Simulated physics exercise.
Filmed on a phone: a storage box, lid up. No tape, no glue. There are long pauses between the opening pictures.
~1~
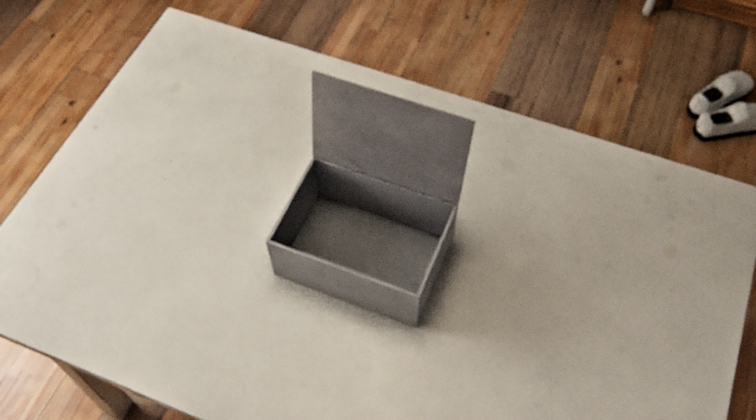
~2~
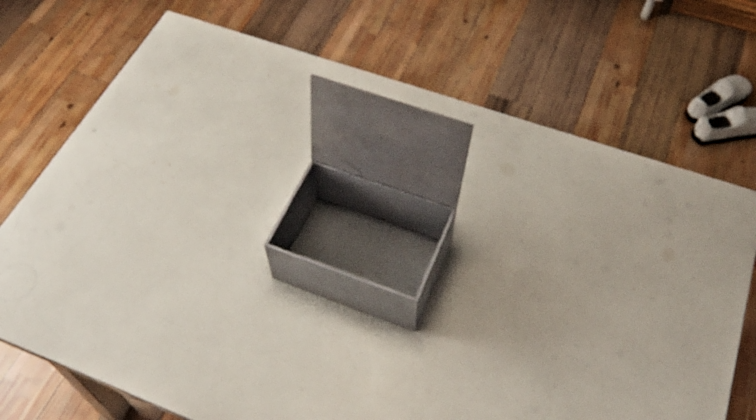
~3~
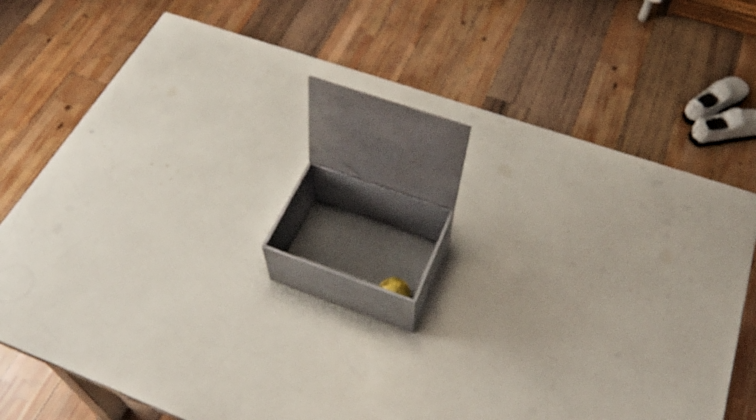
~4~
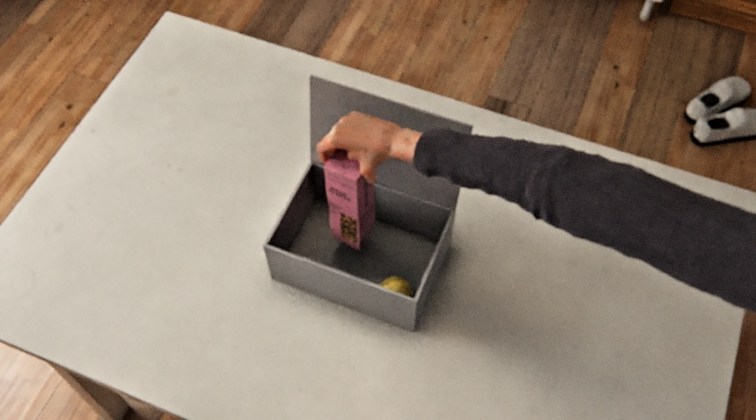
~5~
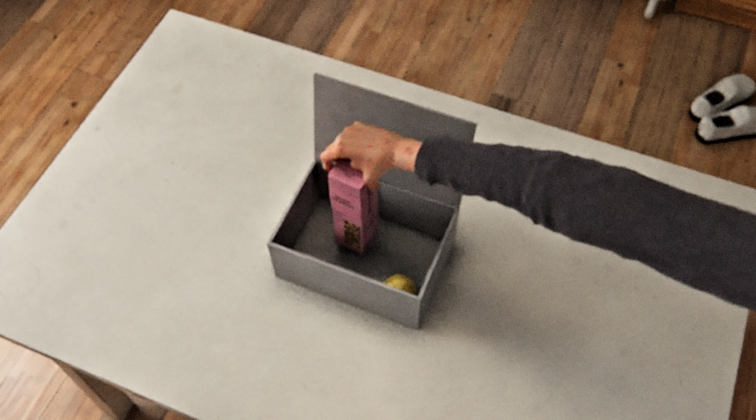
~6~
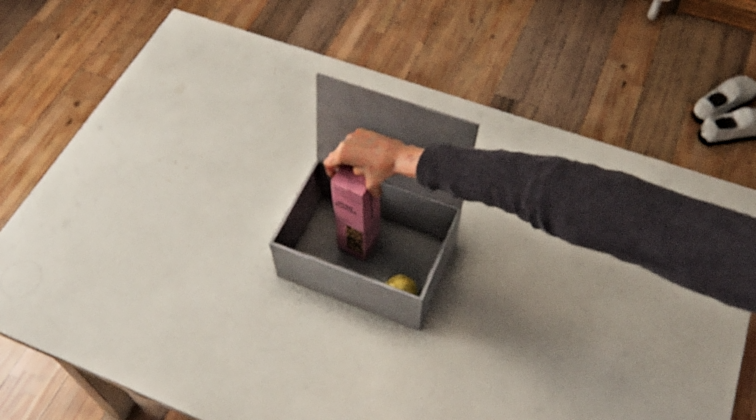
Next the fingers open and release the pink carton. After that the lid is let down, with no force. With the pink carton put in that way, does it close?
Here the lid will not close.
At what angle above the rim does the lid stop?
Some 25° above the rim.
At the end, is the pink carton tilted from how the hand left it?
It tips.
Then, 1.20 s on from there, lid starting down.
Then, 1.70 s on from there, lid 66° above the rim.
Then, 2.30 s on from there, lid 44° above the rim; pink carton turned 19° from how it was put near (346, 227).
Then, 2.50 s on from there, lid 24° above the rim; pink carton turned 39° from how it was put near (335, 242).
In the end, lid 24° above the rim; toppled in the box, pink carton; yellow ball unmoved. At the end, from the last picture's camera, pink carton near (335, 241).
